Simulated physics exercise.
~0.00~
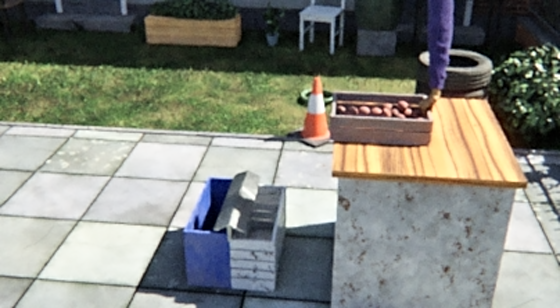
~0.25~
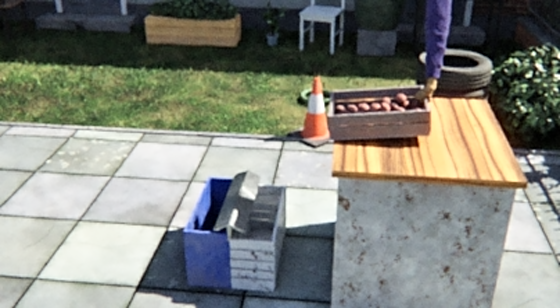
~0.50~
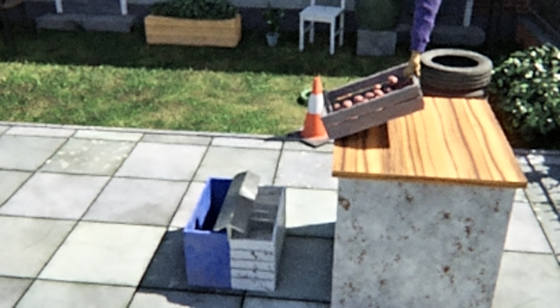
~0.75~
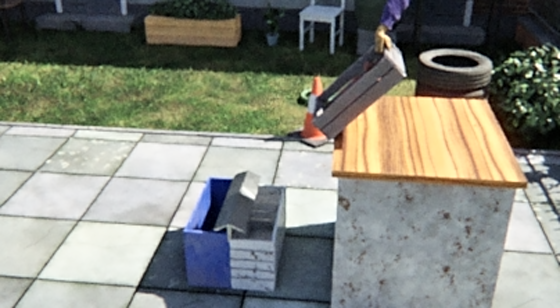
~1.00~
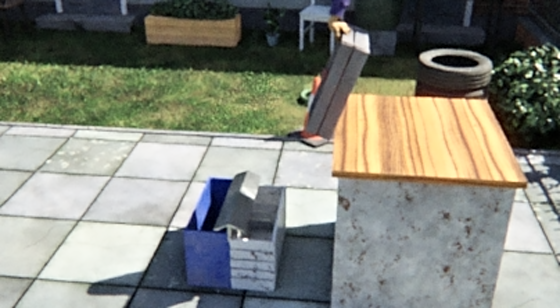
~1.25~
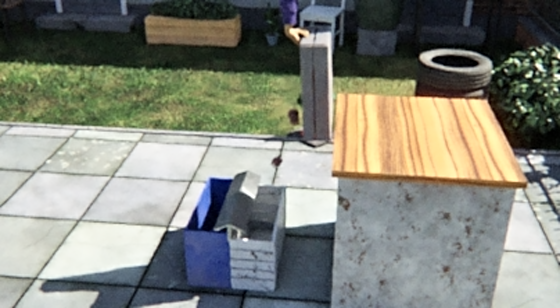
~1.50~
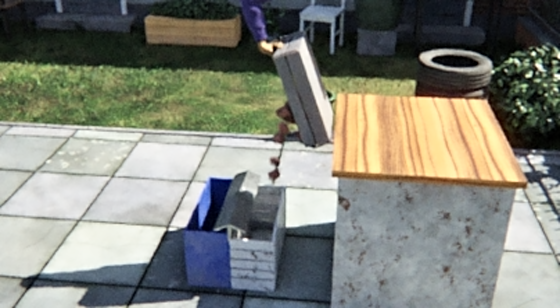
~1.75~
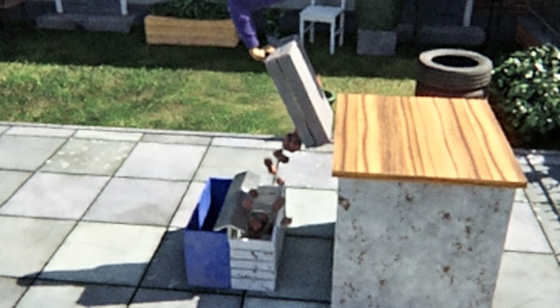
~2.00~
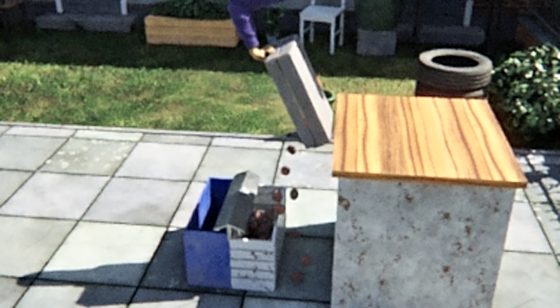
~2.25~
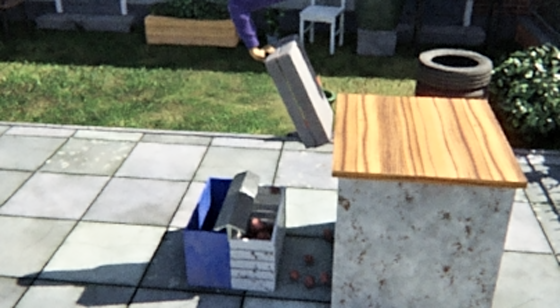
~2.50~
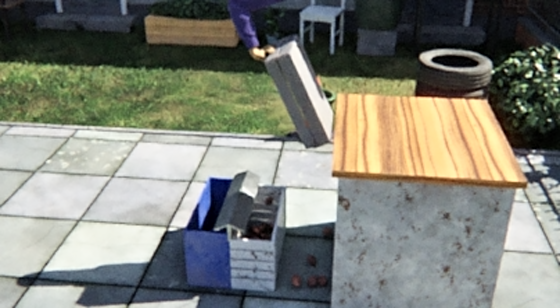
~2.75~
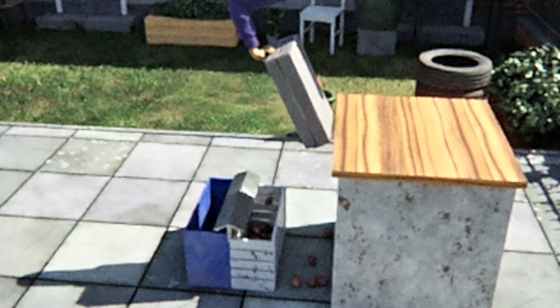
On a sunlit grey-paved patio beside a lawn, seen from slightly above, a grey crate of red potatoes sits on a wood-topped bench at right, near an orange-and-white cone. Below to the left stand a white bin and a blue tub, with a small grey ridge between them. A purple-sleeved arm lifts the crate, swings it left past the bench's edge and tips it steeply until it is past upright. Potatoes tumble out in a stream, first a few, then many, toward the white bin. Most settle inside it, while a handful land on the paving between bin and bench, and the crate stays held, tilted above.
